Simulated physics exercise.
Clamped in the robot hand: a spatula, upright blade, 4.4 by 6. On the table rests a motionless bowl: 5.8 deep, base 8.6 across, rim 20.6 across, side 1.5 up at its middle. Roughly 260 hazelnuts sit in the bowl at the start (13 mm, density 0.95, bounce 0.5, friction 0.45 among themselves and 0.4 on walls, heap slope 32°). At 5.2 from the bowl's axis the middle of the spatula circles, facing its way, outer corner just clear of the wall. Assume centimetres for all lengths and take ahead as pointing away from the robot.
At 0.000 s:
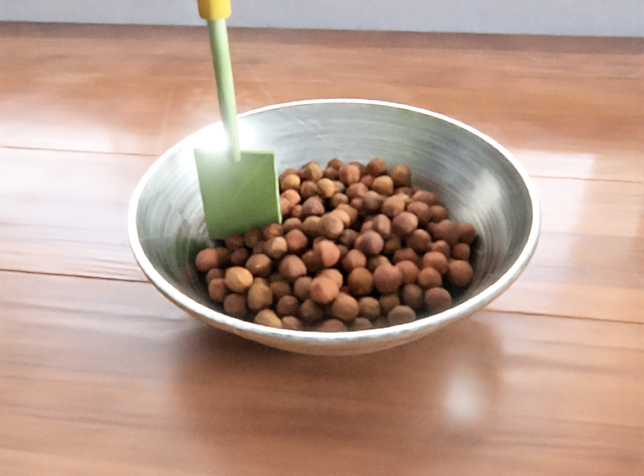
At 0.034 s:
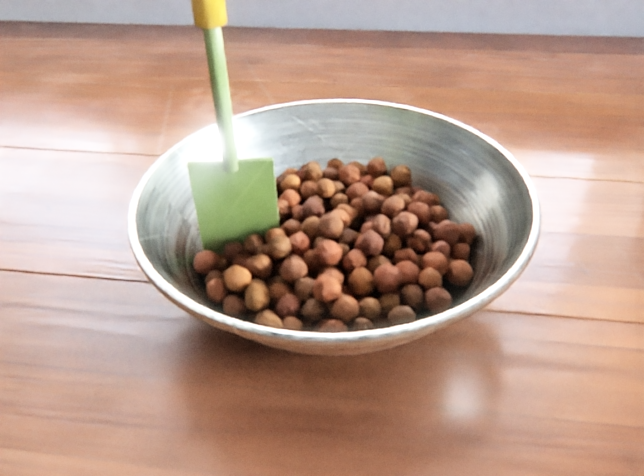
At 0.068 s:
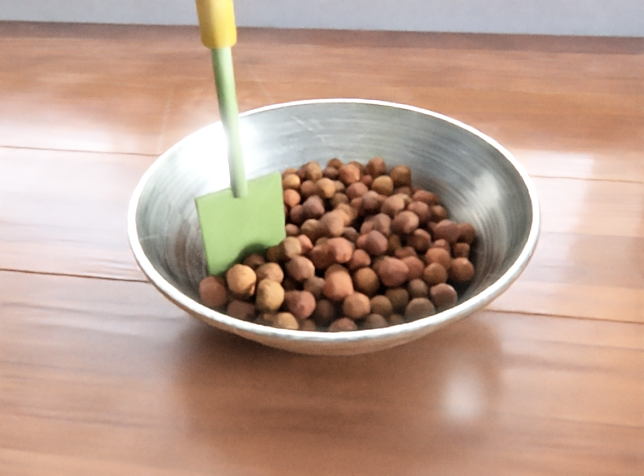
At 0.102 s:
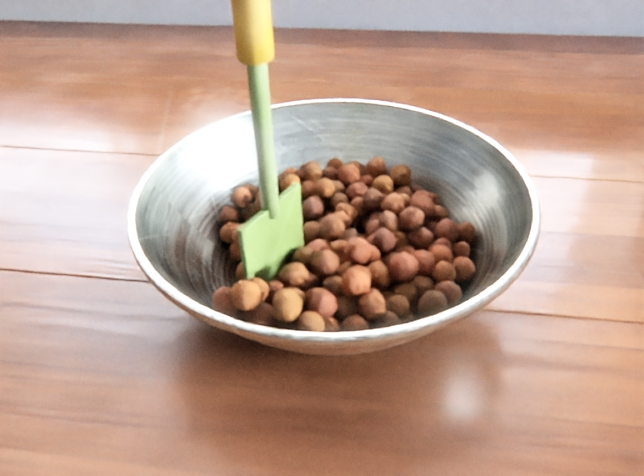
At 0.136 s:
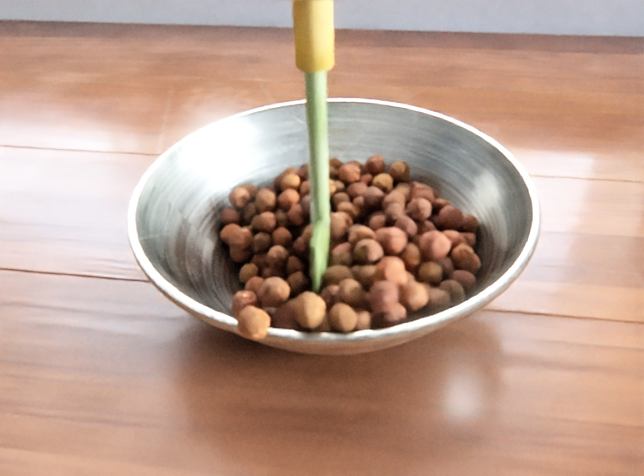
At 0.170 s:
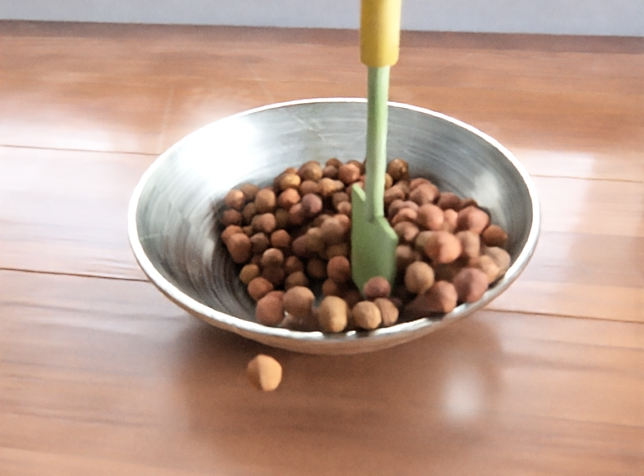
A green spatula sweeps through brown nuts in a metal bowl, knocking one over the rim.
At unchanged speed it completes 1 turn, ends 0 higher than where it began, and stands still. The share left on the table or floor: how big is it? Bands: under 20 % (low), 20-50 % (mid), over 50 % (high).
Mid.
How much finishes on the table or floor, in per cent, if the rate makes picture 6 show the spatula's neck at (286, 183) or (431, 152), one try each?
About 15 and 45 %.
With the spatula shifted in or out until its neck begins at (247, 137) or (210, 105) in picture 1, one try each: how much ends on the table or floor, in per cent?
Close to 25 per cent for the first and close to 20 per cent for the second.
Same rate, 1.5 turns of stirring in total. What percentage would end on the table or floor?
Roughly 40 per cent.
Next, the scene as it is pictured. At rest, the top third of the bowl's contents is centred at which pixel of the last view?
(262, 281).
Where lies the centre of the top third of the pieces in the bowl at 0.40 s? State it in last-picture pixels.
Around (267, 147).
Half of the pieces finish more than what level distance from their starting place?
10 cm.
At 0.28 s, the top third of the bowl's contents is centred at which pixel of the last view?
Near (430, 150).
After 0.28 s, 209° round, highest piece 9 above the table; 242 in the bowl, 2 on the table or floor, 17 in flight or on the tool.
After 0.40 s, 299° round, highest piece 12 above the table; 203 in the bowl, 27 on the table or floor, 31 in flight or on the tool.
After 0.65 s, 0° round, highest piece 6 above the table; 179 in the bowl, 82 on the table or floor.
After 1.35 s, 0° round, highest piece 5 above the table; 179 in the bowl, 82 on the table or floor.
In the end, 179 in the bowl, 82 on the table or floor. That is 31 % on the table or floor.
